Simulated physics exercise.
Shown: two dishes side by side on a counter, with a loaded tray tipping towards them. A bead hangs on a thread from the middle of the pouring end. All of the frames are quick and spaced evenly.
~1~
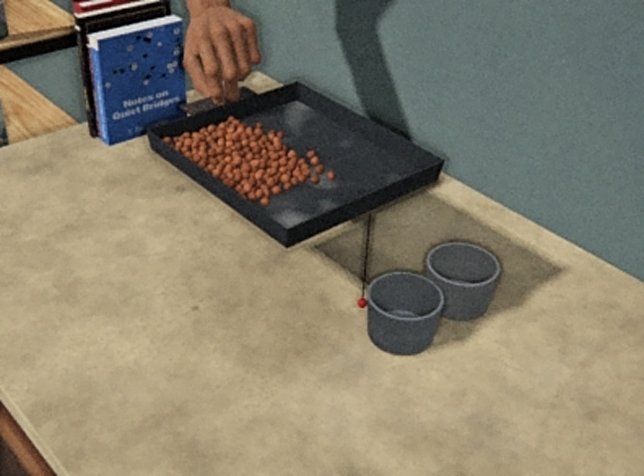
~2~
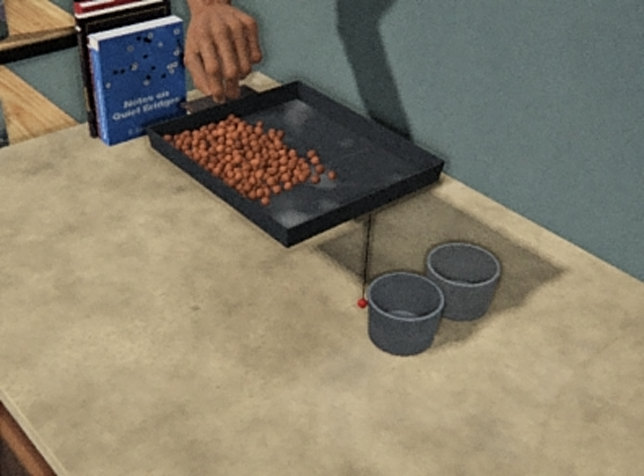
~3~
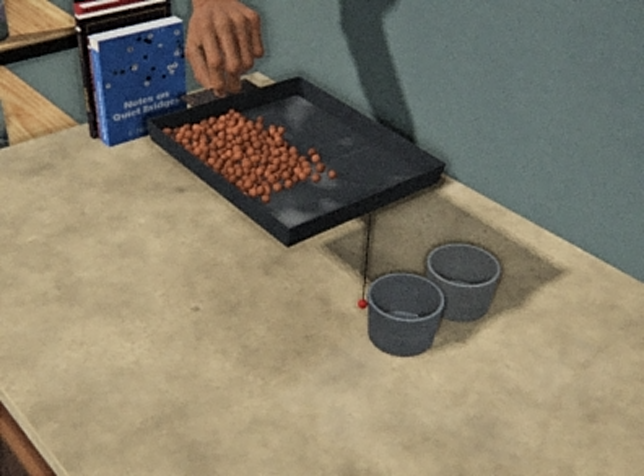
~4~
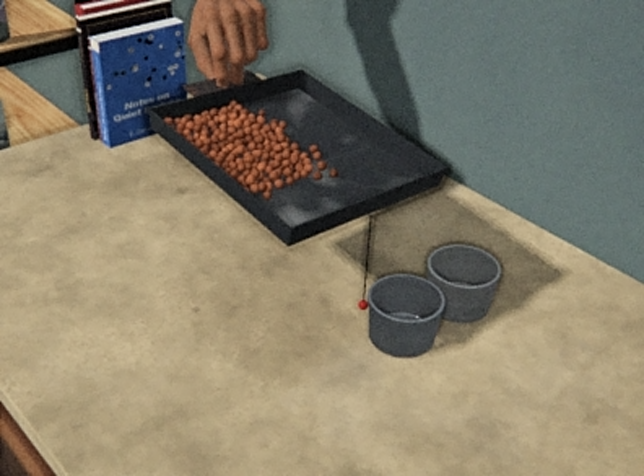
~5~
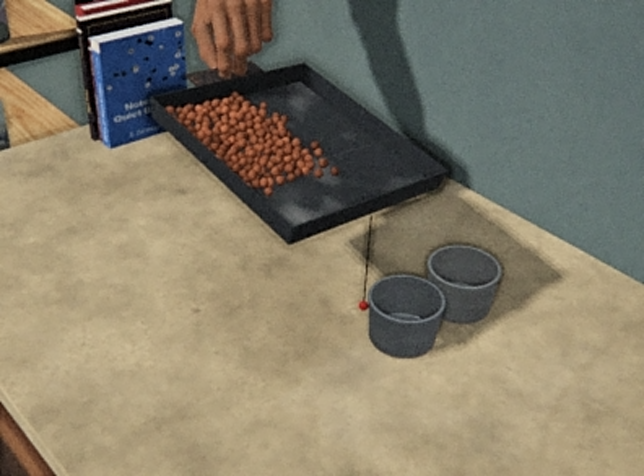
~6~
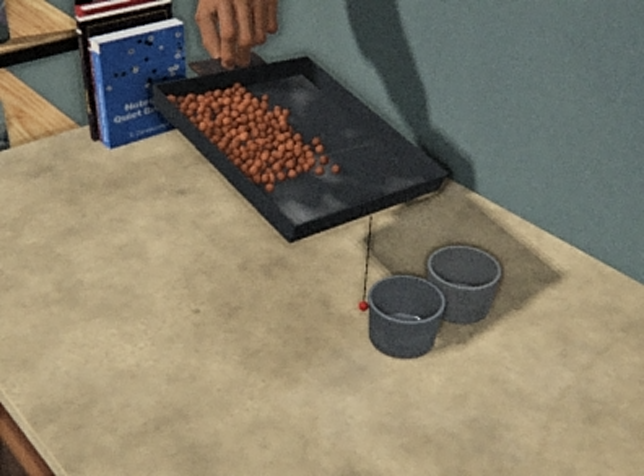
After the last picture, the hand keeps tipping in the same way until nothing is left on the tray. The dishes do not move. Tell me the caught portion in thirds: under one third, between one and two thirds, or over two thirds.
The two dishes will gather no less than a third and no more than two thirds of the load.
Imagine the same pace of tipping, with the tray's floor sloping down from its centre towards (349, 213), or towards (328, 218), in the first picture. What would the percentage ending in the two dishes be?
In turn 0 and 0 in a hundred.
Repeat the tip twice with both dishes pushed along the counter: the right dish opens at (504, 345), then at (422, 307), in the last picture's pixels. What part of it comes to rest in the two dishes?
Some 0 percent in the first case, 50 percent in the second.
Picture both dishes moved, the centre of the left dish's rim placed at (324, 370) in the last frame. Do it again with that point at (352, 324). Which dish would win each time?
Position 1 - the dish to the right; position 2 - the dish to the right.
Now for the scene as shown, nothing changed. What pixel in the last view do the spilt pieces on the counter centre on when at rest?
Once everything settles, the pieces are centred near (452, 369).
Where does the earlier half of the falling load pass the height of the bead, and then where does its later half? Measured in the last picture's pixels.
Points: About (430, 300), then about (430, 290).
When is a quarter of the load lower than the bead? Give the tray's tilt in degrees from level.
Near 110 degrees.
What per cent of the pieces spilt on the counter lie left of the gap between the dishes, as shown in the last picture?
I make it about 30 percent or so.
Shortly afterwards, tray tipped steeply; all but a few on the tray; only a few in the air.
Next, tray tipped right over; all but a few on the tray; only a few in the left dish; only a few in the right dish; only a few outside both; only a few in the air.
Some moments later, tray tipped past a quarter turn; near half in the left dish; only a few in the right dish; near half outside both.
In the end, tray tipped past a quarter turn; near half in the left dish; only a few in the right dish; near half outside both.
